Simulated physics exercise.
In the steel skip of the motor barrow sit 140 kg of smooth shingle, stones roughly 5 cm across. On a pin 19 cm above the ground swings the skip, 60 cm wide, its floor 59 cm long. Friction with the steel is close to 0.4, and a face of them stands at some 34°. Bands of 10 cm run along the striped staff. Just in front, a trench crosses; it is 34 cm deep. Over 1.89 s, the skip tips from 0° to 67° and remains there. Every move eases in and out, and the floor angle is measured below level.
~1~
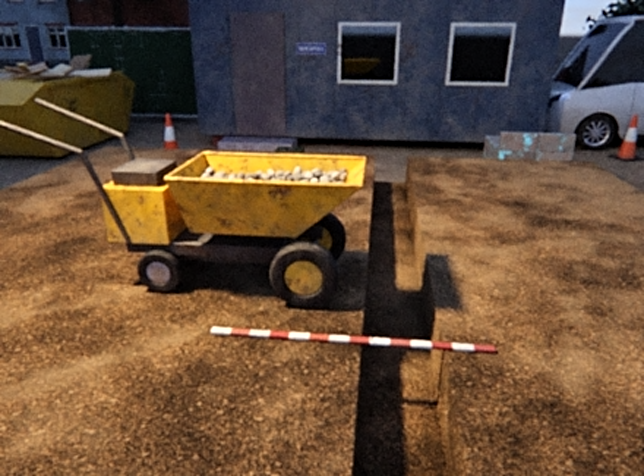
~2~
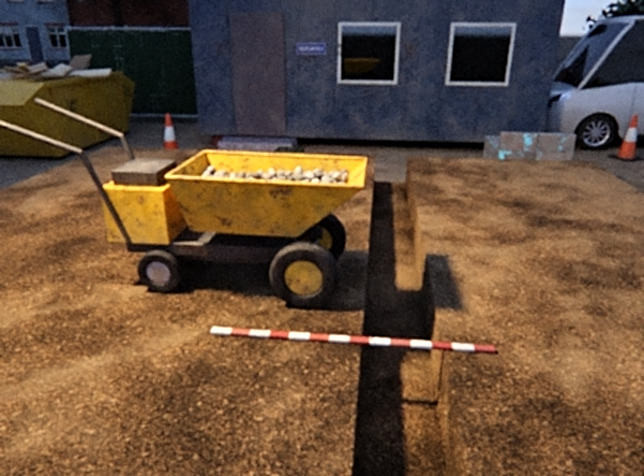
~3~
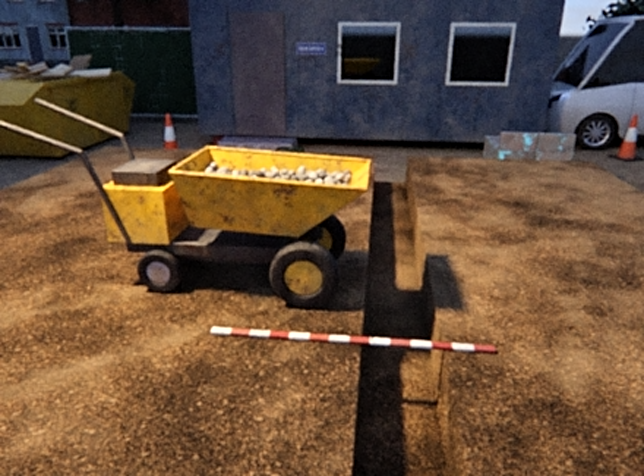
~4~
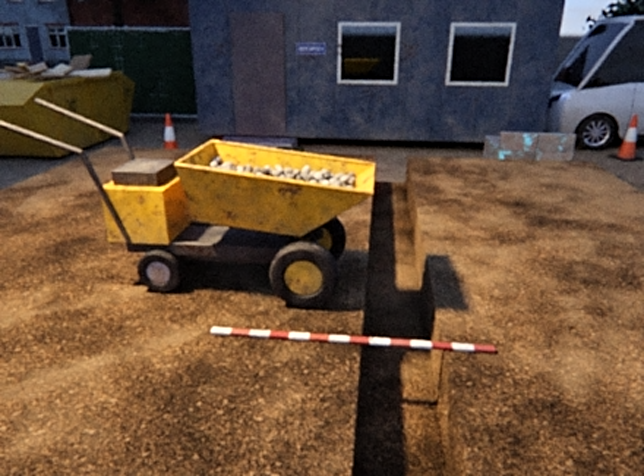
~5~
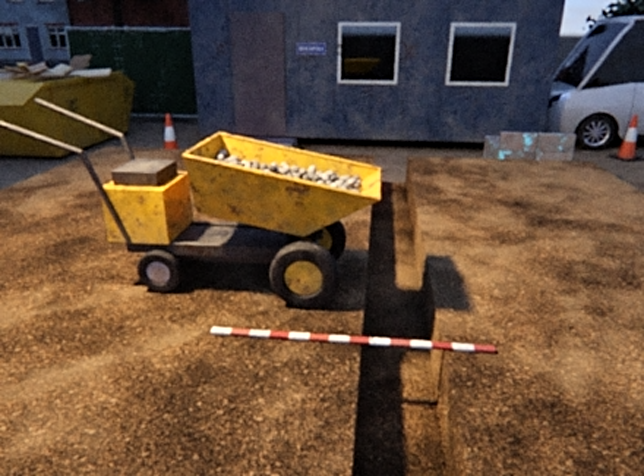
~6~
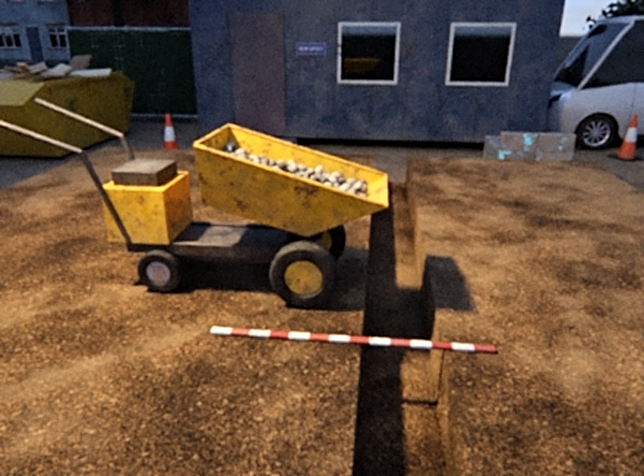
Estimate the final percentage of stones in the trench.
I would say 41 percent.
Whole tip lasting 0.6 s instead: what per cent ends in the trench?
I'd put it at some 30 in a hundred.
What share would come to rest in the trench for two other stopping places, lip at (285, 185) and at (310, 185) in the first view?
Roughly 95 per cent, then 100 per cent.
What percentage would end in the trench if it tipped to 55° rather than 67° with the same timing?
It comes out at about 50 percent.
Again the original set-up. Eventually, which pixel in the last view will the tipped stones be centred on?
In the last view, about (452, 289).
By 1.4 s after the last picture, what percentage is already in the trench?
Close to 20 per cent at that time.
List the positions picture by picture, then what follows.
Lip at (362, 186), floor tilted 0°, highest stones at (310, 176), in the first frame.
The skip is at 1°, its lip at (363, 187); the top of the load is at (311, 177), in the second frame.
Lip at (367, 190), floor tilted 3°, highest stones at (292, 175), in the third frame.
Lip at (373, 194), floor tilted 6°, highest stones at (233, 168), in the fourth frame.
The skip is at 11°, its lip at (380, 199); the top of the load is at (229, 160), in the fifth frame.
Lip at (388, 207), floor tilted 16°, highest stones at (233, 152), in the sixth frame.
Then, 0.8 s after the last picture the floor is at 57°, 98 % in the skip, 2 % in the trench; the foremost stones are at (433, 266).
Then, 1.4 s after the last picture the floor is at 67°, 30 % in the skip, 20 % in the trench, 50 % past the trench; the foremost stones are at (563, 307).
Then, 1.7 s after the last picture the floor is at 67°, 7 % in the skip, 32 % in the trench, 62 % past the trench; the foremost stones are at (621, 312).
Then, 3.7 s after the last picture the floor is at 67°, 0 % in the skip, 41 % in the trench, 59 % past the trench; the foremost stones are at (642, 315).
